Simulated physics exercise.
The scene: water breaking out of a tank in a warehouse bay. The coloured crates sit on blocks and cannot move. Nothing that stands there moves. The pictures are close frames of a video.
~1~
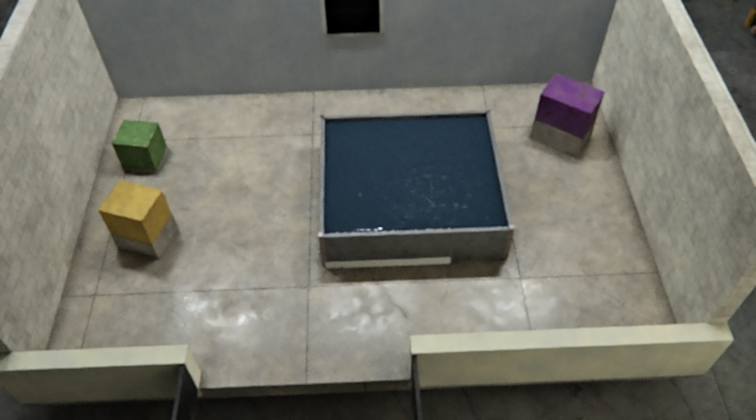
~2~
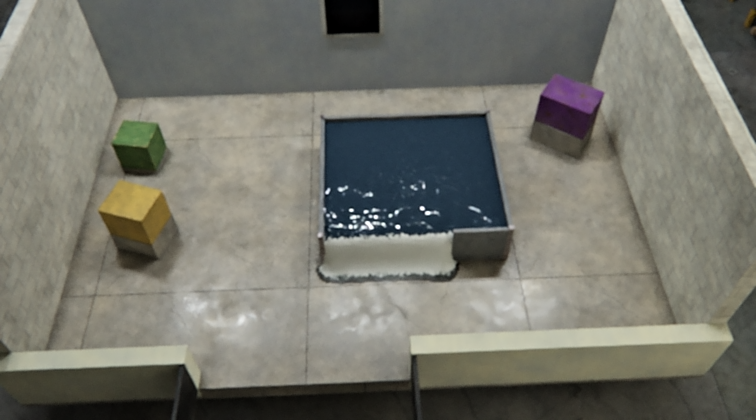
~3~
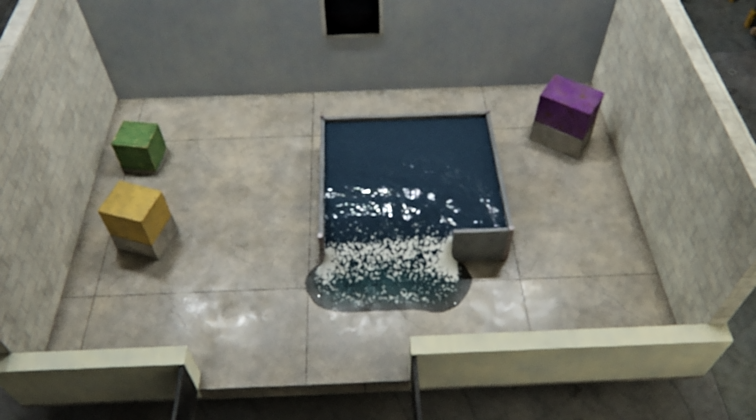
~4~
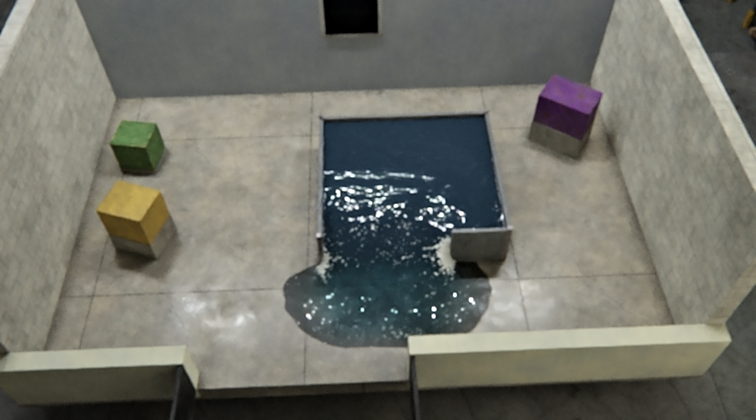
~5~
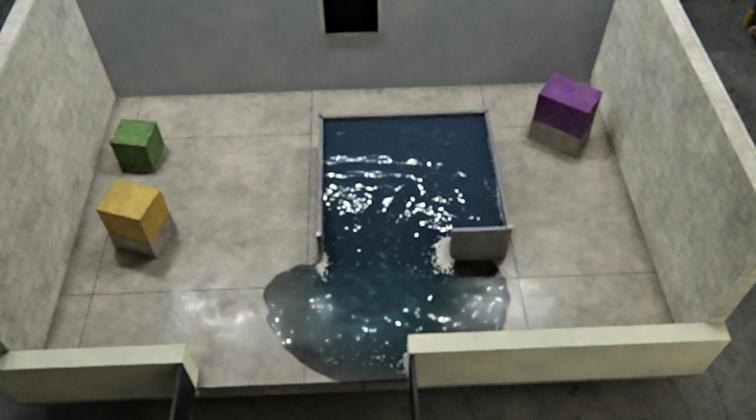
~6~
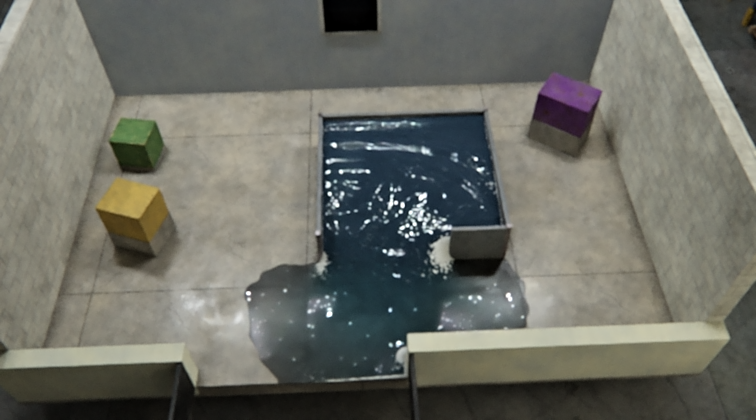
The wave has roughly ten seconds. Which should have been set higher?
In the end: The purple crate stays dry; the yellow crate stays dry; the green crate stays dry.
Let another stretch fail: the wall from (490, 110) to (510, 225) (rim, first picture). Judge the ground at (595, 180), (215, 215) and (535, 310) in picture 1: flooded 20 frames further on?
In that order: Flooded, not flooded, awash.
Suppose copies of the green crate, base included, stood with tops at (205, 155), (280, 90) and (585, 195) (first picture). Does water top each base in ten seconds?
One after the other: Keeps dry, remains dry, ends up wet.
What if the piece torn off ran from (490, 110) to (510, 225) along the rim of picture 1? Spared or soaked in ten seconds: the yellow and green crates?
One by one: Yellow crate stays dry; green crate is topped.
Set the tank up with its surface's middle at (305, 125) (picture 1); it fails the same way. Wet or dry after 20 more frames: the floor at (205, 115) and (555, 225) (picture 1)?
One after the other: Dry, dry.
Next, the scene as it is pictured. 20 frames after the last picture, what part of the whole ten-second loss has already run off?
Near 60 in a hundred.
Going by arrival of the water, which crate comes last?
It is the crate marked green.
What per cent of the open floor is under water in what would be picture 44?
Some 50 per cent.
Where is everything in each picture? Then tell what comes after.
Still water in the open tank at (411, 172), in the first frame.
Water pours out at (388, 251) and has run to (323, 273), in the second frame.
The front is at (314, 292), out from the gap at (388, 254), in the third frame.
The front is at (304, 322), out from the gap at (387, 254), in the fourth frame.
The front is at a hidden place, out from the gap at (387, 253), in the fifth frame.
Water pours out at (386, 252) and has run to a hidden place, in the sixth frame.
A moment on, water covers 15 % of the floor; the purple crate not reached, the yellow crate not reached, the green crate not reached.
Next, water covers 25 % of the floor; the purple crate not reached, the yellow crate not reached, the green crate not reached.
Then, water covers 35 % of the floor; the purple crate water round its plinth, the yellow crate not reached, the green crate not reached.
Later, water covers 50 % of the floor; the purple crate water round its plinth, the yellow crate water round its plinth, the green crate not reached.
In the end, water covers 70 % of the floor; the purple crate stayed above the water, the yellow crate stayed above the water, the green crate stayed above the water.
